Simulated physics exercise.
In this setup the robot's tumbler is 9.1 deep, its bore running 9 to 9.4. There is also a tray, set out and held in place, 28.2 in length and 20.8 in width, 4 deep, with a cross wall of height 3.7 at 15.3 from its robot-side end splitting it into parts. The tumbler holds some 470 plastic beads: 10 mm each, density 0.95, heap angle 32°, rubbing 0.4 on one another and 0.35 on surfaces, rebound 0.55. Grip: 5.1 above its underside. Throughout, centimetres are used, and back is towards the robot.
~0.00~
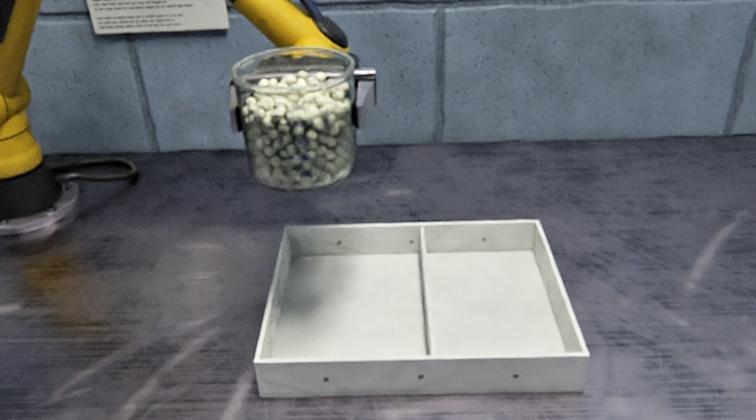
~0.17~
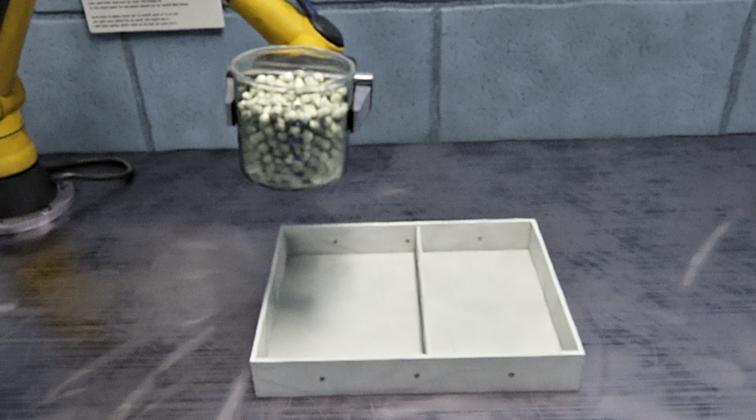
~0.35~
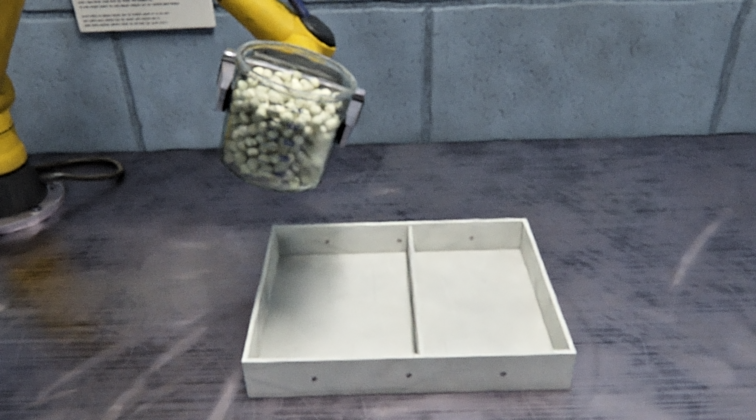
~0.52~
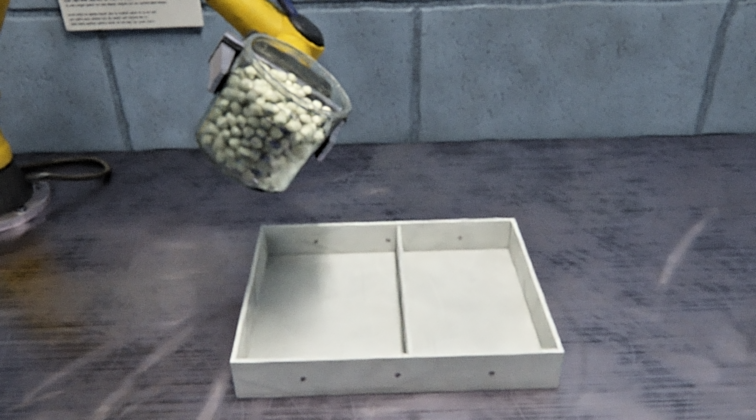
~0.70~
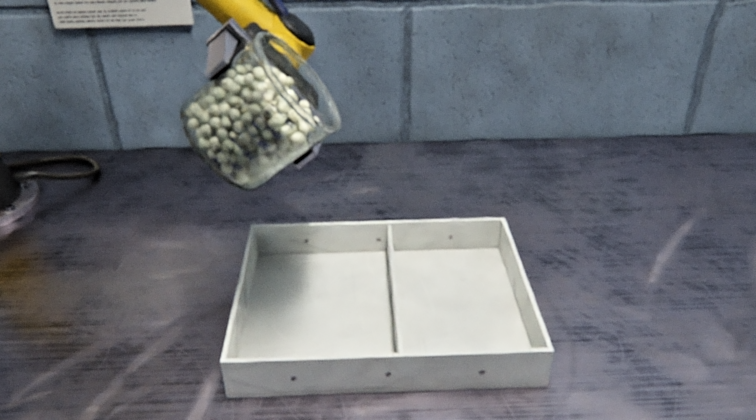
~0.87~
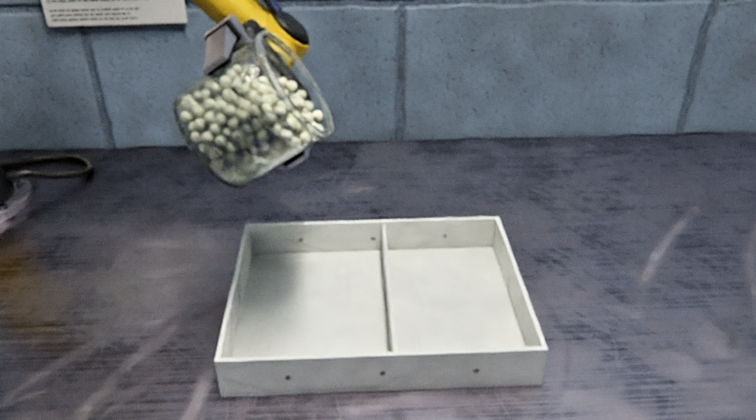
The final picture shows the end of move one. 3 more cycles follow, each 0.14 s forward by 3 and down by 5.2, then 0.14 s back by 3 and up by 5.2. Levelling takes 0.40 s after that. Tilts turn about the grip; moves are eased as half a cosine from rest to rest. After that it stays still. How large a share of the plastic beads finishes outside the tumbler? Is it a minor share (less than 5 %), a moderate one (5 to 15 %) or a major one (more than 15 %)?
A moderate share.
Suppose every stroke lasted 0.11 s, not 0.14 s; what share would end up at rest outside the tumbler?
Around 20 percent.
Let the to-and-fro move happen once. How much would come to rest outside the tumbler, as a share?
0 %.
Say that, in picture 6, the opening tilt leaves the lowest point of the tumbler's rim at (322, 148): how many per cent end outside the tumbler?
Somewhere around 40 %.
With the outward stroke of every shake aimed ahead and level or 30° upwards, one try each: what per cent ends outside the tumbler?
It comes to around 45 per cent on the first try and around 65 per cent on the second.
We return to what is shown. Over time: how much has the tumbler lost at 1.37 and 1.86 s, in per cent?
In turn: 5 %, then 10 %.
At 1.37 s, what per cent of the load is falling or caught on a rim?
Reading at that time: Some 2 per cent.
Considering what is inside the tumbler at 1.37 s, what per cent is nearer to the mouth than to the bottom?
Around 40 in a hundred.
By 1.37 s, tilted 57° forward, highest piece 23 above the table; 453 in the tumbler, 4 in the robot-side part, 3 in the far-side part, 10 in flight or on a rim.
By 1.86 s, tilted 39° forward, highest piece 24 above the table; 430 in the tumbler, 22 in the far-side part, 14 in the robot-side part, 4 in flight or on a rim.
By 2.31 s, level, highest piece 27 above the table; 430 in the tumbler, 22 in the far-side part, 16 in the robot-side part, 2 on the table or floor.
By 3.36 s, level, highest piece 27 above the table; 430 in the tumbler, 22 in the far-side part, 16 in the robot-side part, 2 on the table or floor.
Final count, 430 in the tumbler, 22 in the far-side part, 16 in the robot-side part, 2 on the table or floor. That is 9 % outside the tumbler.
